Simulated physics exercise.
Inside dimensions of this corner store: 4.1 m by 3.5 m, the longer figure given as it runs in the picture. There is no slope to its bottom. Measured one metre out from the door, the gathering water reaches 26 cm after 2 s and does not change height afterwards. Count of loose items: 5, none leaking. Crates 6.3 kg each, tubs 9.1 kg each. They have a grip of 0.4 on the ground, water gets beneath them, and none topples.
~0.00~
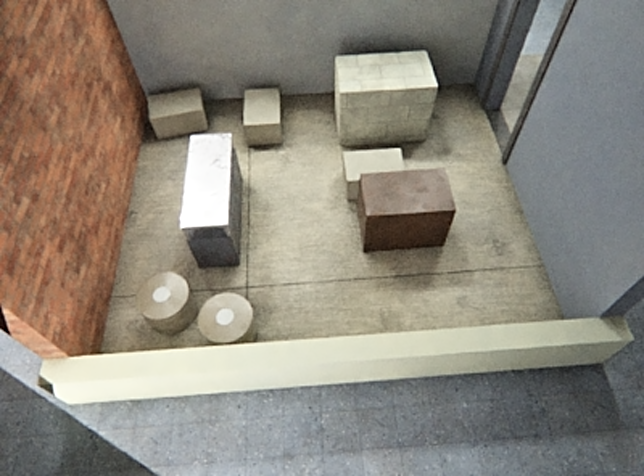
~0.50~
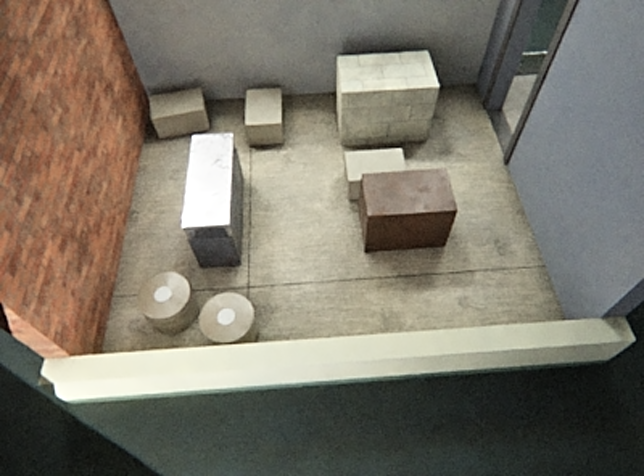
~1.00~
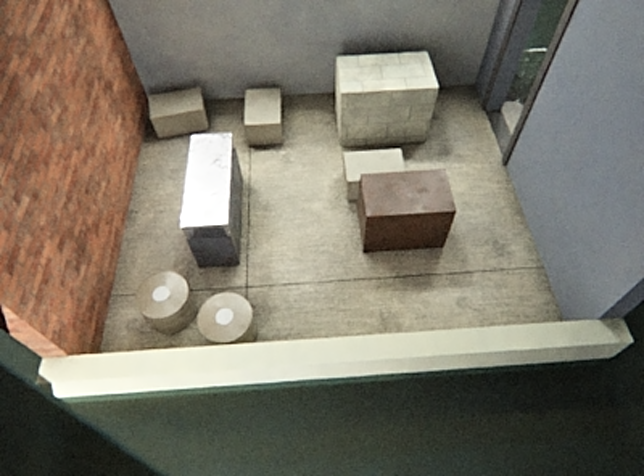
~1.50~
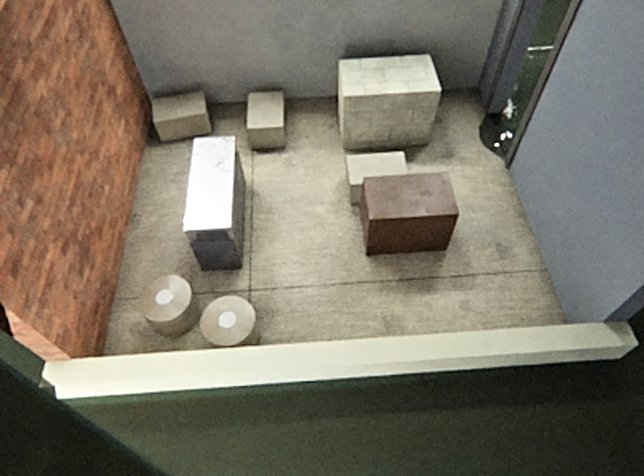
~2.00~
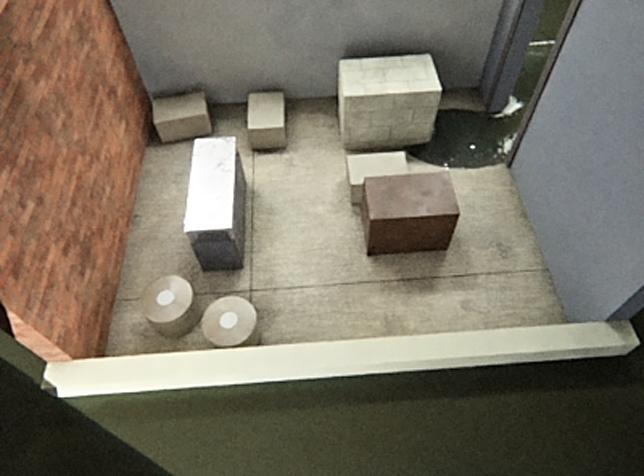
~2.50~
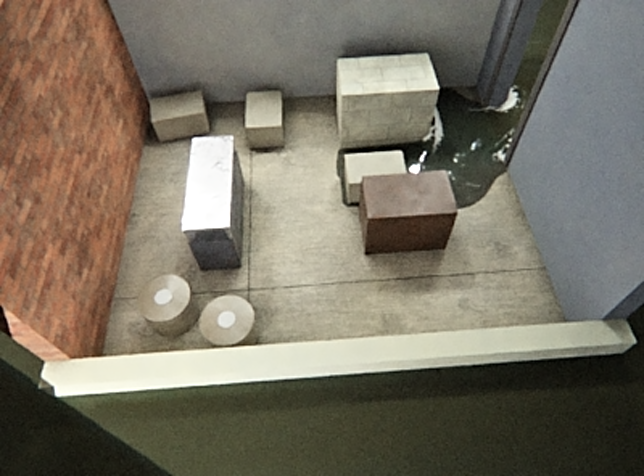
In a small walled room with scattered blocks and two round tubs, dark water came in through the doorway at the back right and spread around the nearby blocks, while nothing else visibly moved.
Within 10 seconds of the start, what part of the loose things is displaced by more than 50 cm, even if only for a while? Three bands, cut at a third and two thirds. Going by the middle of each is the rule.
A fair number move that far, a third to two thirds.
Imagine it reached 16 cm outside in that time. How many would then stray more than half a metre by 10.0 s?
2.
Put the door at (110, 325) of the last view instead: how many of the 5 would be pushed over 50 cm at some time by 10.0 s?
That gives 4 of them.
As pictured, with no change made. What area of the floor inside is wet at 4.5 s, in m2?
Near 9.0 m2 in all.
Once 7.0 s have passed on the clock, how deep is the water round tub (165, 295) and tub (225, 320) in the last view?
I'd put it at 3 cm and 6 cm respectively.
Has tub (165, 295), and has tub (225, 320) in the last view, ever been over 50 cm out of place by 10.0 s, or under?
First within it, then within it.
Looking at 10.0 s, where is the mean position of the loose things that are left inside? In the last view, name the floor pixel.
Roughly at (215, 243).
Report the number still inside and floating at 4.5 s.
Total: 2.
After 3.5 s 1 of 5 are over 50 cm from their spots; 1 afloat.
After 4.5 s 1 of 5 are over 50 cm from their spots; 2 afloat.
After 7.0 s 2 of 5 are over 50 cm from their spots; 4 afloat.
After 10.0 s 3 of 5 are over 50 cm from their spots, and 3 have been at some point; 5 afloat.
